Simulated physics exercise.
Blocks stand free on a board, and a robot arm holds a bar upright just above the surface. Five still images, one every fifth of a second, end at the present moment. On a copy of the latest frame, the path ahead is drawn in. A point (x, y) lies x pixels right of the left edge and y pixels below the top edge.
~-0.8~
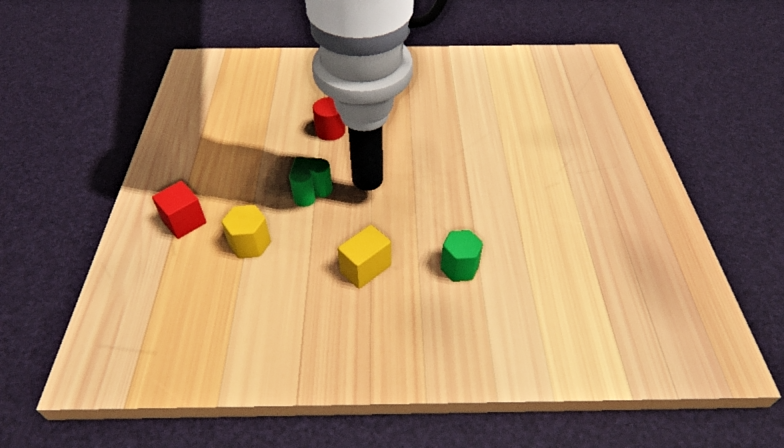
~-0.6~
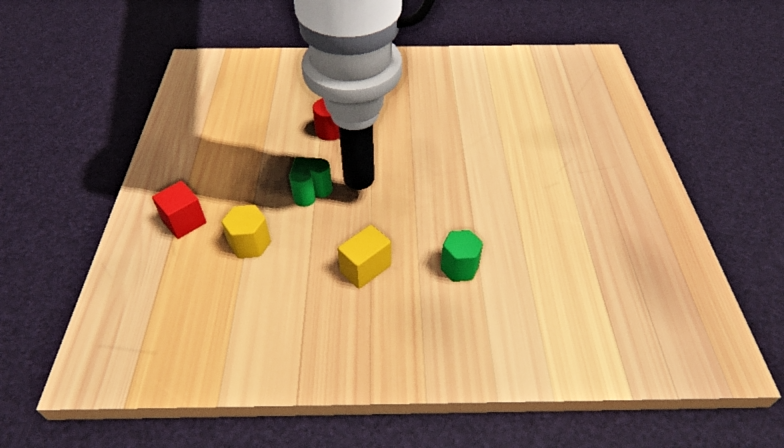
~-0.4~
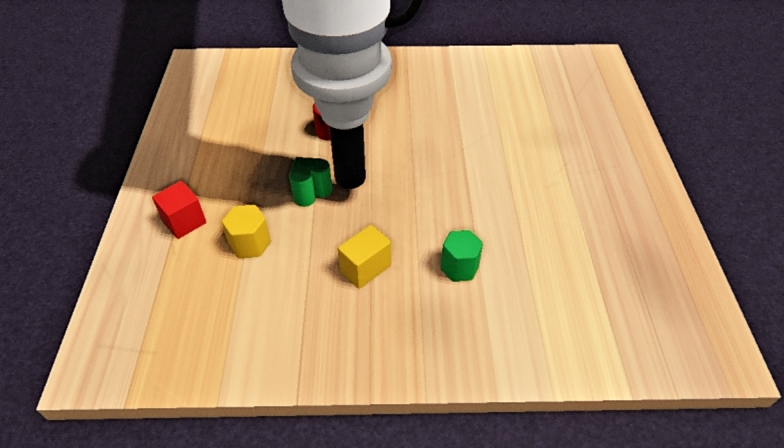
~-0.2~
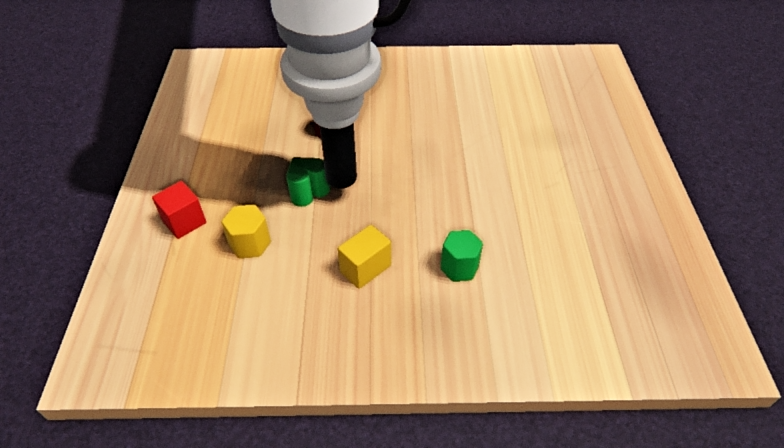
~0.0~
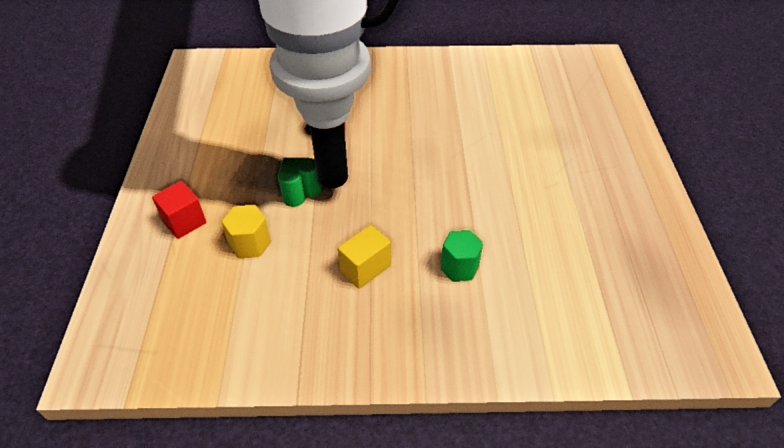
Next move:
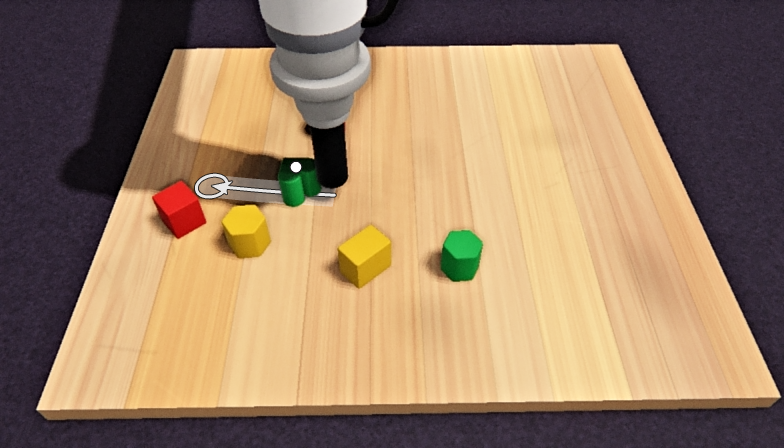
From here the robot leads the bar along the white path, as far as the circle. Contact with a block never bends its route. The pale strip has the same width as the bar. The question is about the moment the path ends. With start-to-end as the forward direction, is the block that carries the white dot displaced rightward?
In short: No.
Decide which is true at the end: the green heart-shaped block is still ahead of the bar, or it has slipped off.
When the path is over, you would find the green heart-shaped block still in front of the bar.
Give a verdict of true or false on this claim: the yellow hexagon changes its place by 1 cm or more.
That statement is not accurate.
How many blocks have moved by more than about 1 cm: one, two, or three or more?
The way I see it, the answer is one.
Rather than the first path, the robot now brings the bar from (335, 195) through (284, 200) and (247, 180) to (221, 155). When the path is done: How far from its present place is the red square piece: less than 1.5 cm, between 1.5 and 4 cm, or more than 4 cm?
Answer: Less than 1.5 cm.
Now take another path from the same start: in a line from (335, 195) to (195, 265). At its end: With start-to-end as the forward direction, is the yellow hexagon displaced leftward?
Yes, it checks out.
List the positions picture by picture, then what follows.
In the first picture, lower end of the bar at (368, 181), tops of blocks, red square piece at (174, 197), yellow hexagon at (243, 219), green heart-shaped block at (308, 167).
In the second picture, bar at (359, 180), blocks as before.
In the third picture, bar at (350, 180), blocks as before.
In the fourth picture, bar at (342, 179), green heart-shaped block at (305, 167).
In the fifth picture, bar at (333, 179), red square piece at (174, 197), yellow hexagon at (243, 219), green heart-shaped block at (296, 167).
The drawn path runs in a line from (335, 195) to (212, 186); the dot is on the green heart-shaped block.
On the path given first. One third of the way, bar at (289, 177); green heart-shaped block at (251, 168), turned 15° anticlockwise.
Two thirds of the way, bar at (247, 174); green heart-shaped block at (211, 170), turned 45° anticlockwise.
At the end, bar at (206, 170); red square piece at (168, 199), turned 25° anticlockwise; yellow hexagon not moved; green heart-shaped block at (176, 172), turned 80° anticlockwise.
